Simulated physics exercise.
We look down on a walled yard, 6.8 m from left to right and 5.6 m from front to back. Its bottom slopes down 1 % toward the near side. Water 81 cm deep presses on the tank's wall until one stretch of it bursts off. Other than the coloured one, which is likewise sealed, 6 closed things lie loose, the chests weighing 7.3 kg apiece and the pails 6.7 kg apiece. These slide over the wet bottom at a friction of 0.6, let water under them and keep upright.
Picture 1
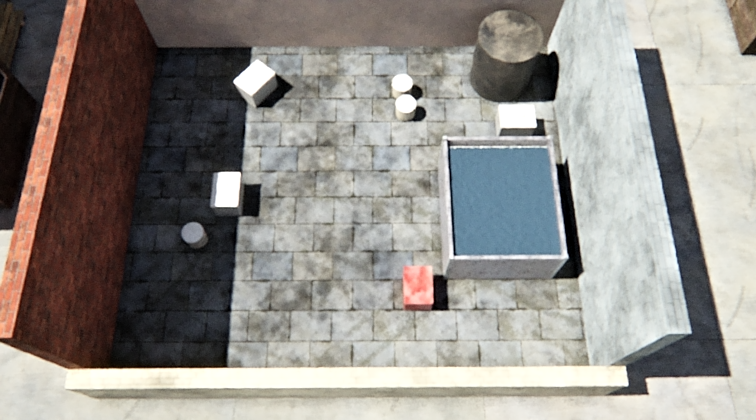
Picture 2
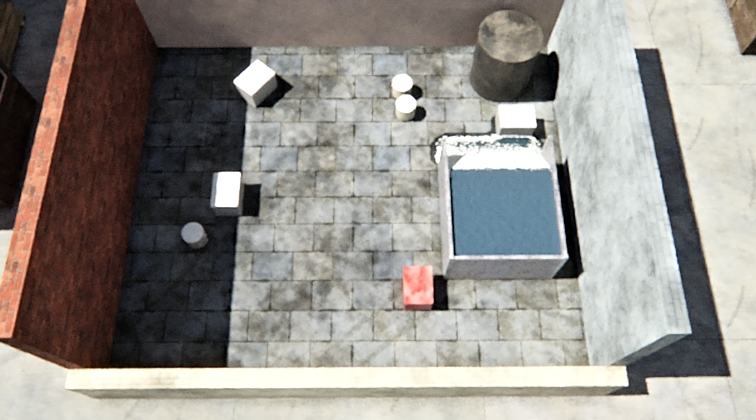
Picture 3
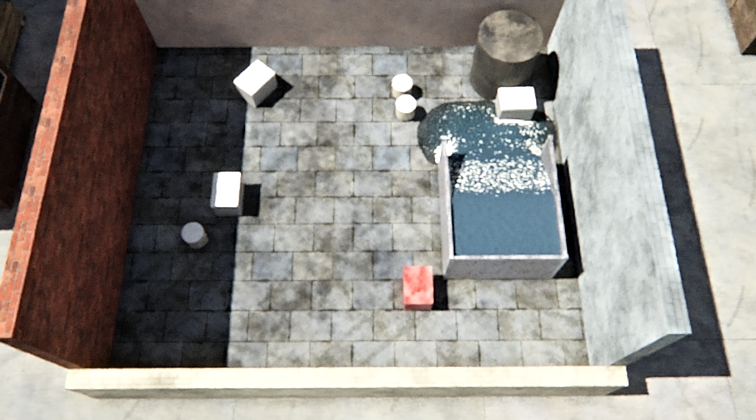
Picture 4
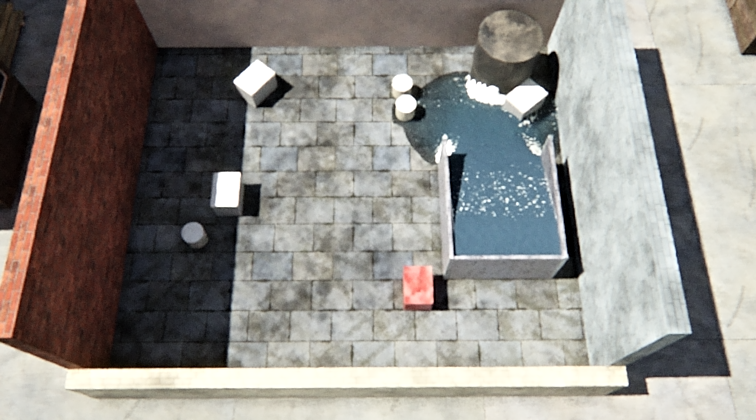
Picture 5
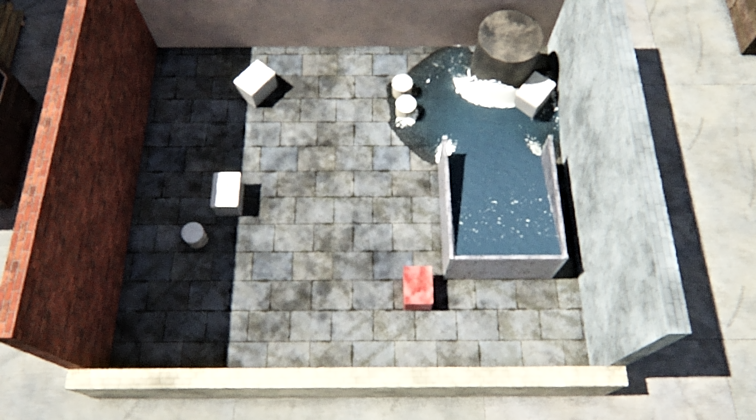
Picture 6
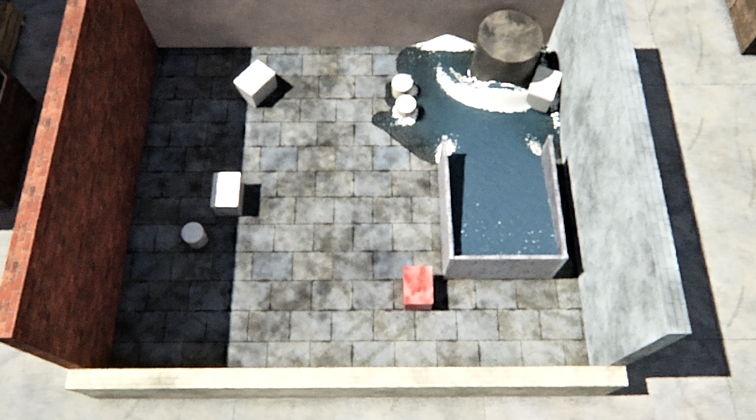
Walled yard with water pouring from a tank's open far side, spreading around a dark cylinder and shifting a white box.
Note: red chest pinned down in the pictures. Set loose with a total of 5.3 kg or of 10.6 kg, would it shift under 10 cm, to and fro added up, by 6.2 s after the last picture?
Honestly, only the heavier one cuts it.
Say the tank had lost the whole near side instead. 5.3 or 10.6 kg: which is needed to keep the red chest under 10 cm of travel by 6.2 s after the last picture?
Then, in short, both are too little.
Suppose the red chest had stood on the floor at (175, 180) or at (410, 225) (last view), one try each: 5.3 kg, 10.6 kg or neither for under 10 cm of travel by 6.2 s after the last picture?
Order kept: Both picks fail, light pick works.
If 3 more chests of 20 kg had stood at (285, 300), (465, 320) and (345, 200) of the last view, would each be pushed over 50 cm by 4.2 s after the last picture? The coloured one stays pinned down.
Going through them in that order, the answers are not too far, not too far and not too far.
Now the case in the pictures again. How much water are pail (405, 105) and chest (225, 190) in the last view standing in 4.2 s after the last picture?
5 and 5 cm.
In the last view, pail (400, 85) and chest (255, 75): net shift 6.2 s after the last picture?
Taking them in order, that's 500 centimetres and 450 centimetres.
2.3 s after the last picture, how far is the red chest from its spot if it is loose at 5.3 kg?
It would be some 0 cm from its spot.
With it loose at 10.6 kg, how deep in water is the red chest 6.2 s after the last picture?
Close to 3 cm deep.
Then, 0.6 s after the last picture the red chest would be 0 cm from its start with 5.3 kg and 0 cm from its start with 10.6 kg; 0 cm of water round it then.
Then, 2.3 s after the last picture the red chest would be 0 cm from its start with 5.3 kg and 0 cm from its start with 10.6 kg; 0 cm of water round it then.
Then, 4.2 s after the last picture the red chest would be 0 cm from its start with 5.3 kg and 0 cm from its start with 10.6 kg; 1 cm of water round it then.
Then, 6.2 s after the last picture the red chest would be 28 cm from its start with 5.3 kg and 0 cm from its start with 10.6 kg; 3 cm of water round it then.
